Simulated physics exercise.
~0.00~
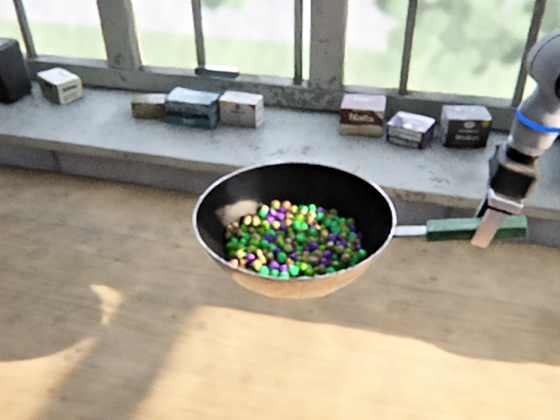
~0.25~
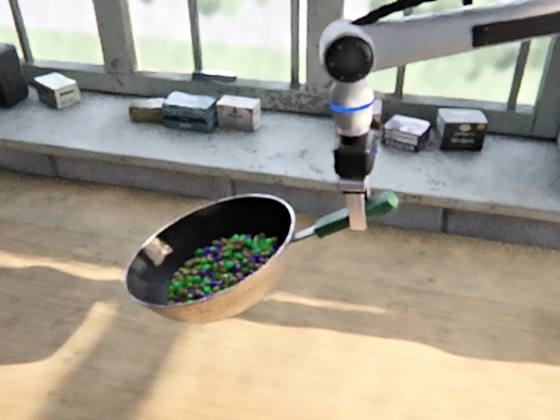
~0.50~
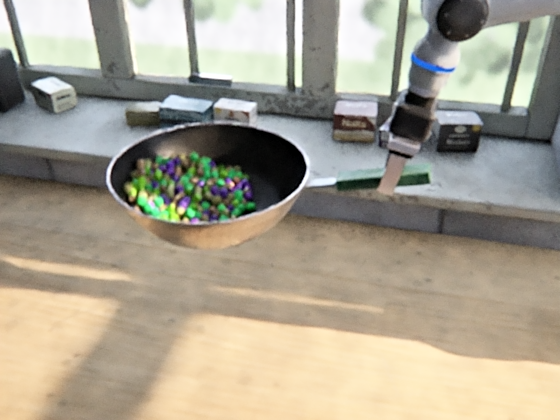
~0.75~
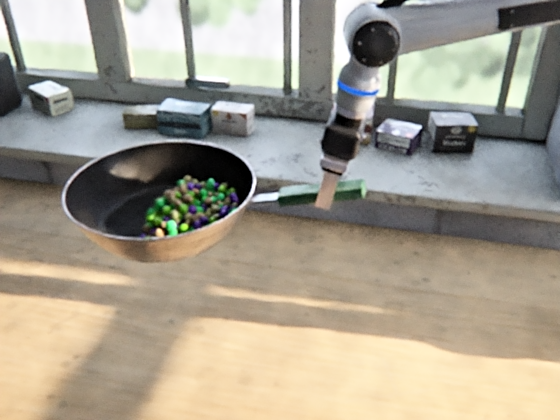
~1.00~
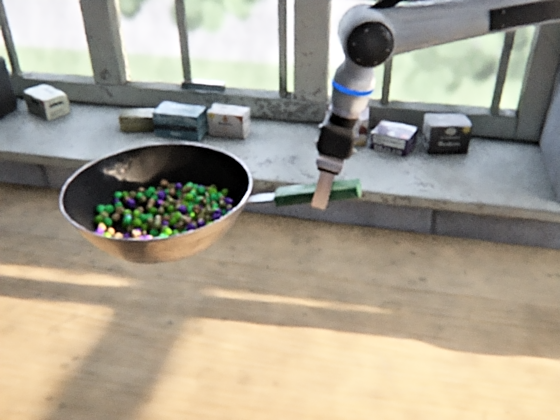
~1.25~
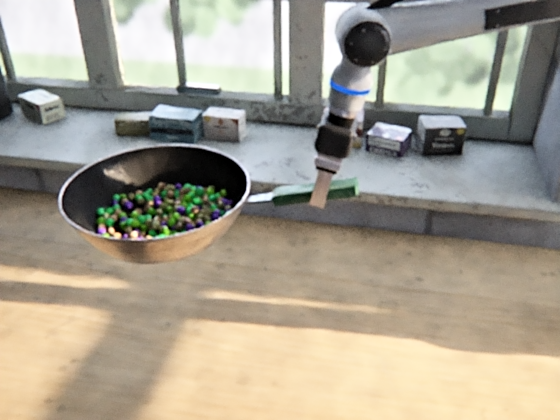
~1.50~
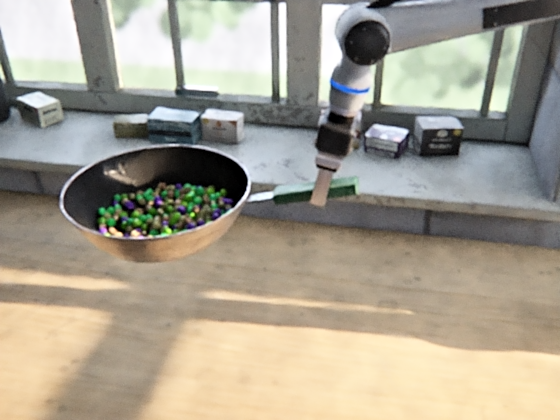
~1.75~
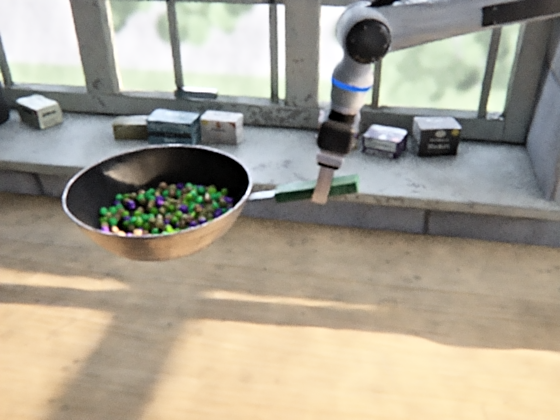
By a window, a robot arm swings a pan of colourful sweets left, then holds still.
